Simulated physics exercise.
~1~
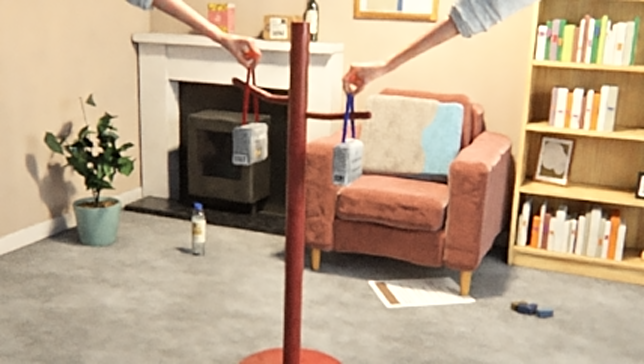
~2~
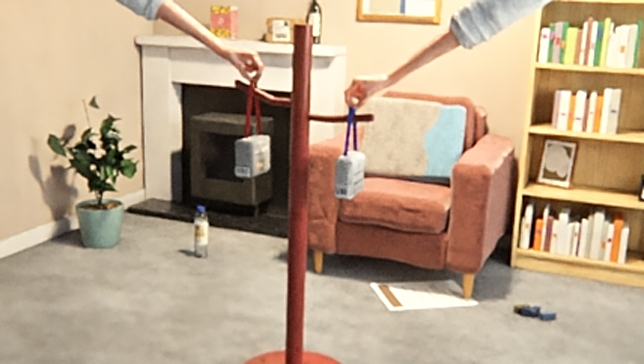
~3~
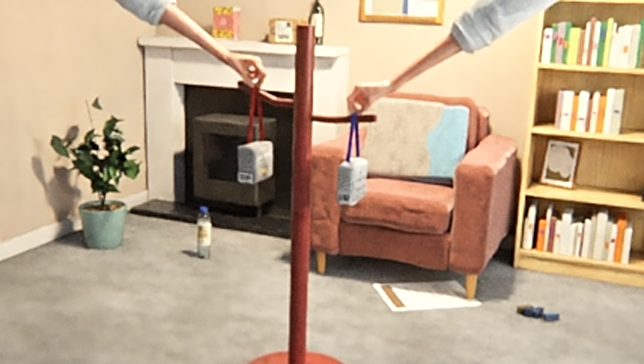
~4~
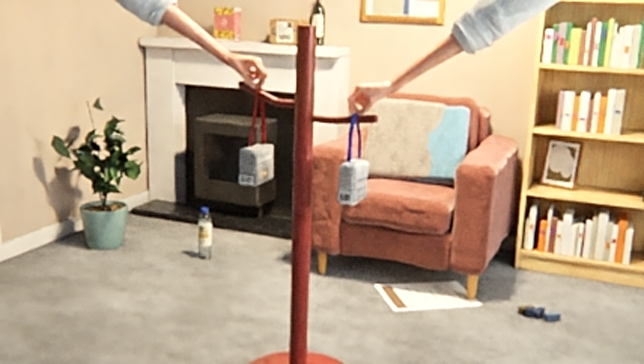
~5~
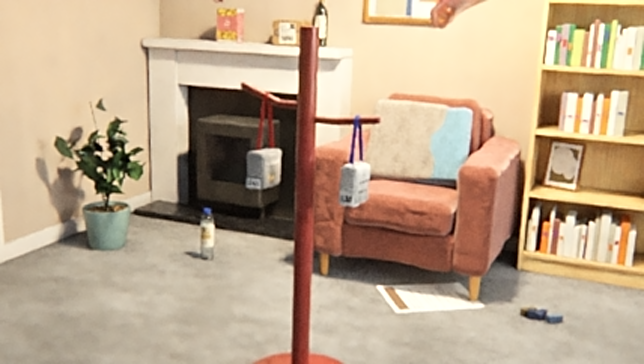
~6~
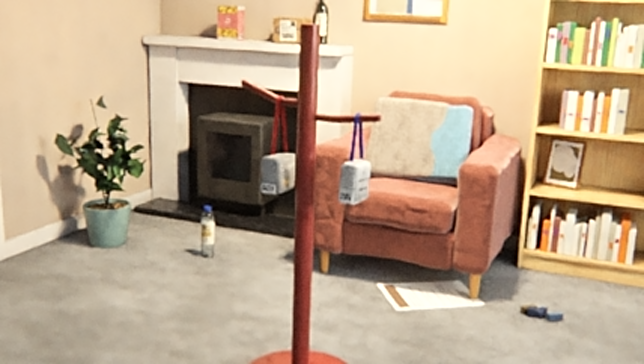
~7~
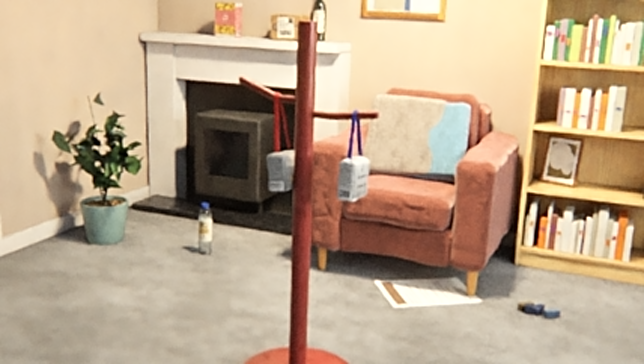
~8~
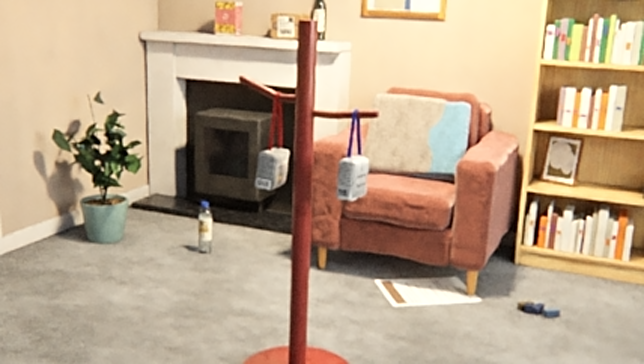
Two small pale pouches, a grey one on a red loop at left and a white one on a purple loop at right, are lowered by two hands onto the side pegs of a reddish stand. Seen from the front in a slightly swaying view, the stand rises before a fireplace, a plant, a reddish armchair and a bookcase in a living room. The hands let go and draw back out of view. The grey pouch shifts right towards the post, leans a little, then swings slightly back left. The white pouch barely moves, and both remain hanging on their pegs.
